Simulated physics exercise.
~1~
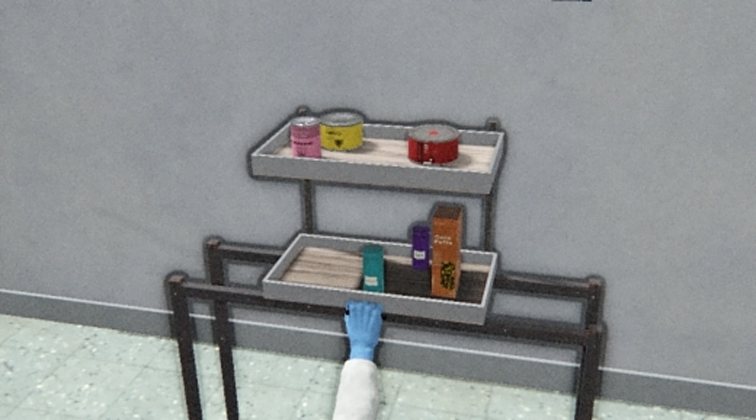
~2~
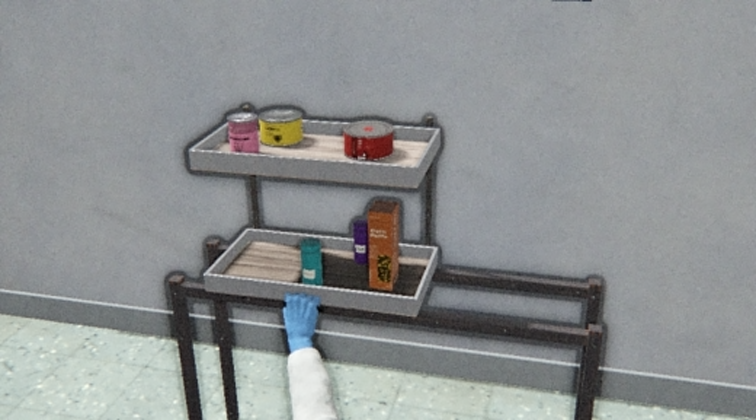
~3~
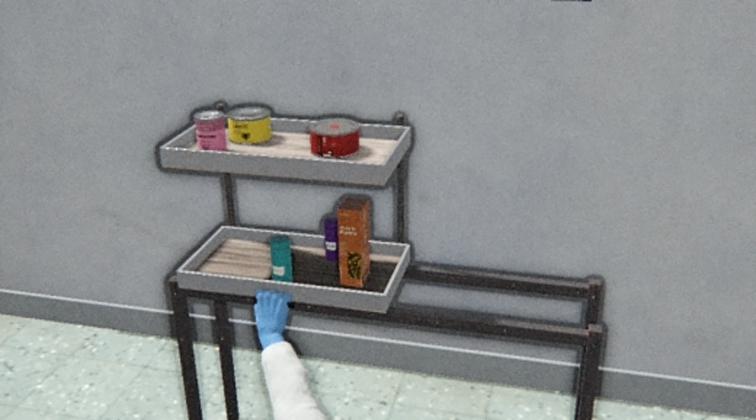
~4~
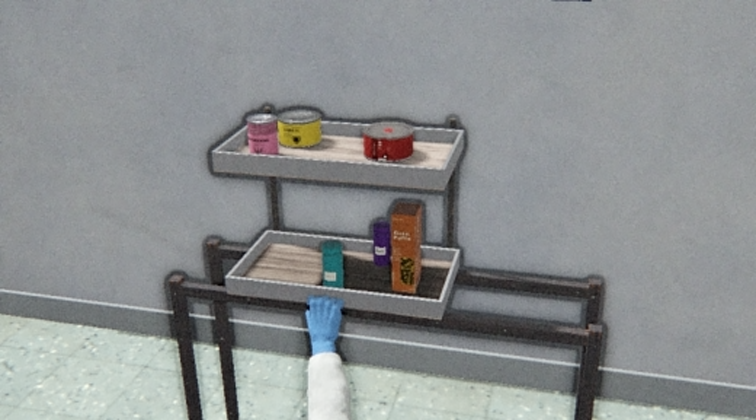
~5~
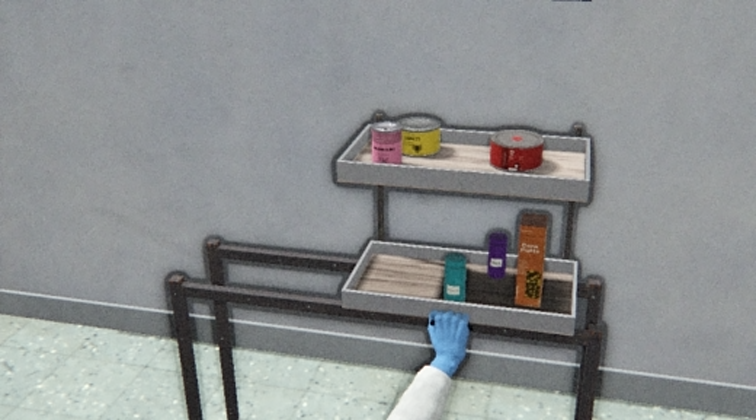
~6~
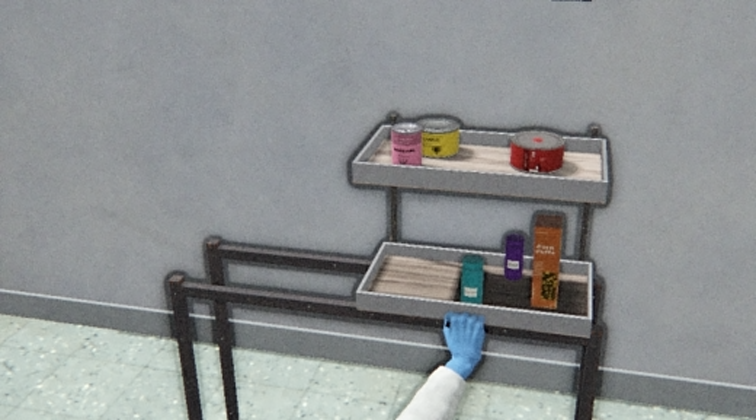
A blue-gloved hand in a white sleeve reaches from below toward a two-level grey tray unit on a dark metal rail frame, seen from slightly above against a grey wall and pale floor. The upper level holds a pink tin, a yellow tub and a red tub, while the lower one carries a turquoise shaker, a purple shaker and a tall orange carton. The unit slides left to the end of the rails, then travels back right, past its starting place, to the right end. The hand stays close beneath it throughout, and all six items finish upright, still in their places.
